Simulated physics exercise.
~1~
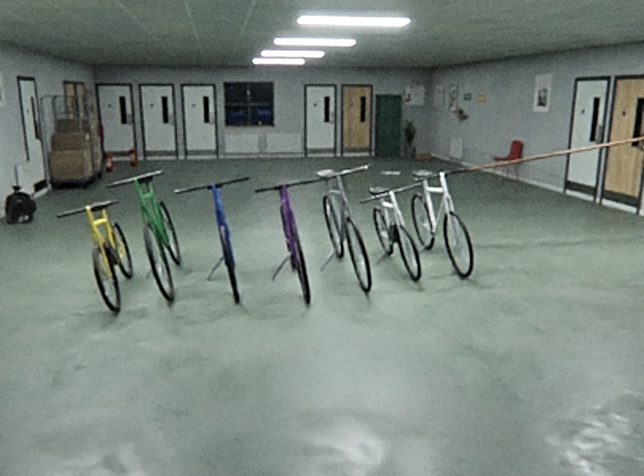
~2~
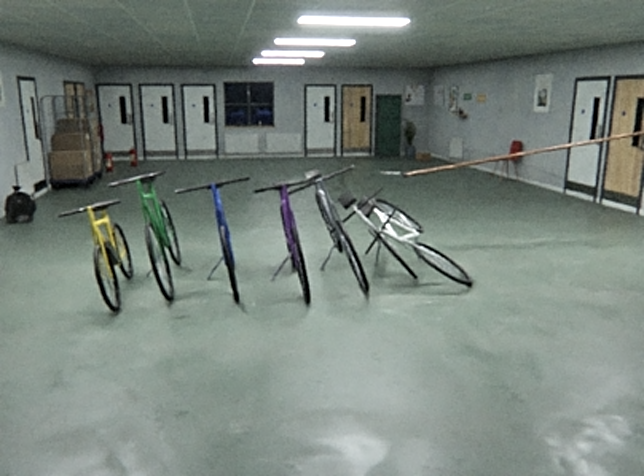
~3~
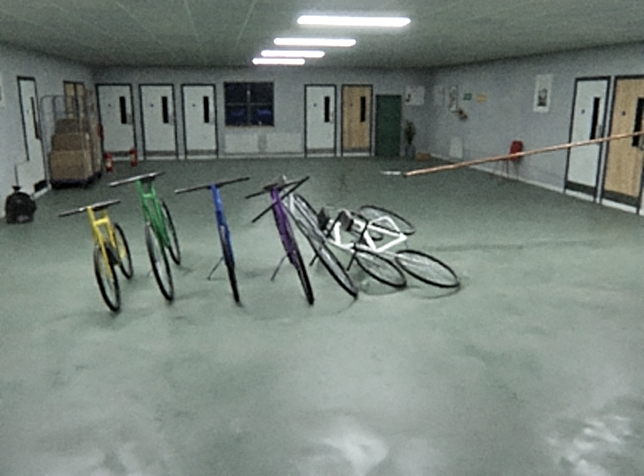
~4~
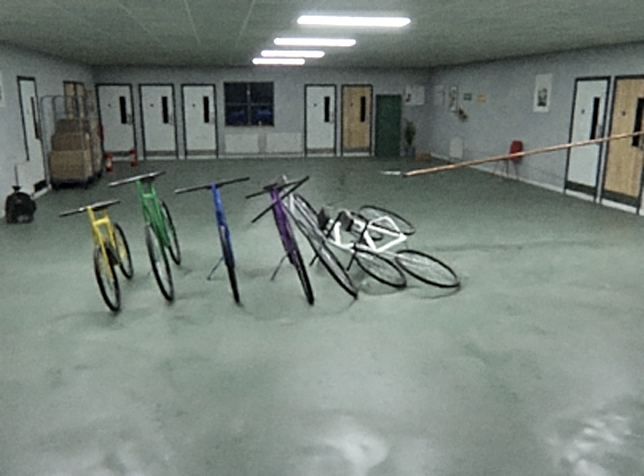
A long pole nudged the white bicycle at the right end of a row of seven, and it toppled left into the next one, which went down too, leaving the grey bicycle leaning against the slightly tilted purple one while the rest stood still.
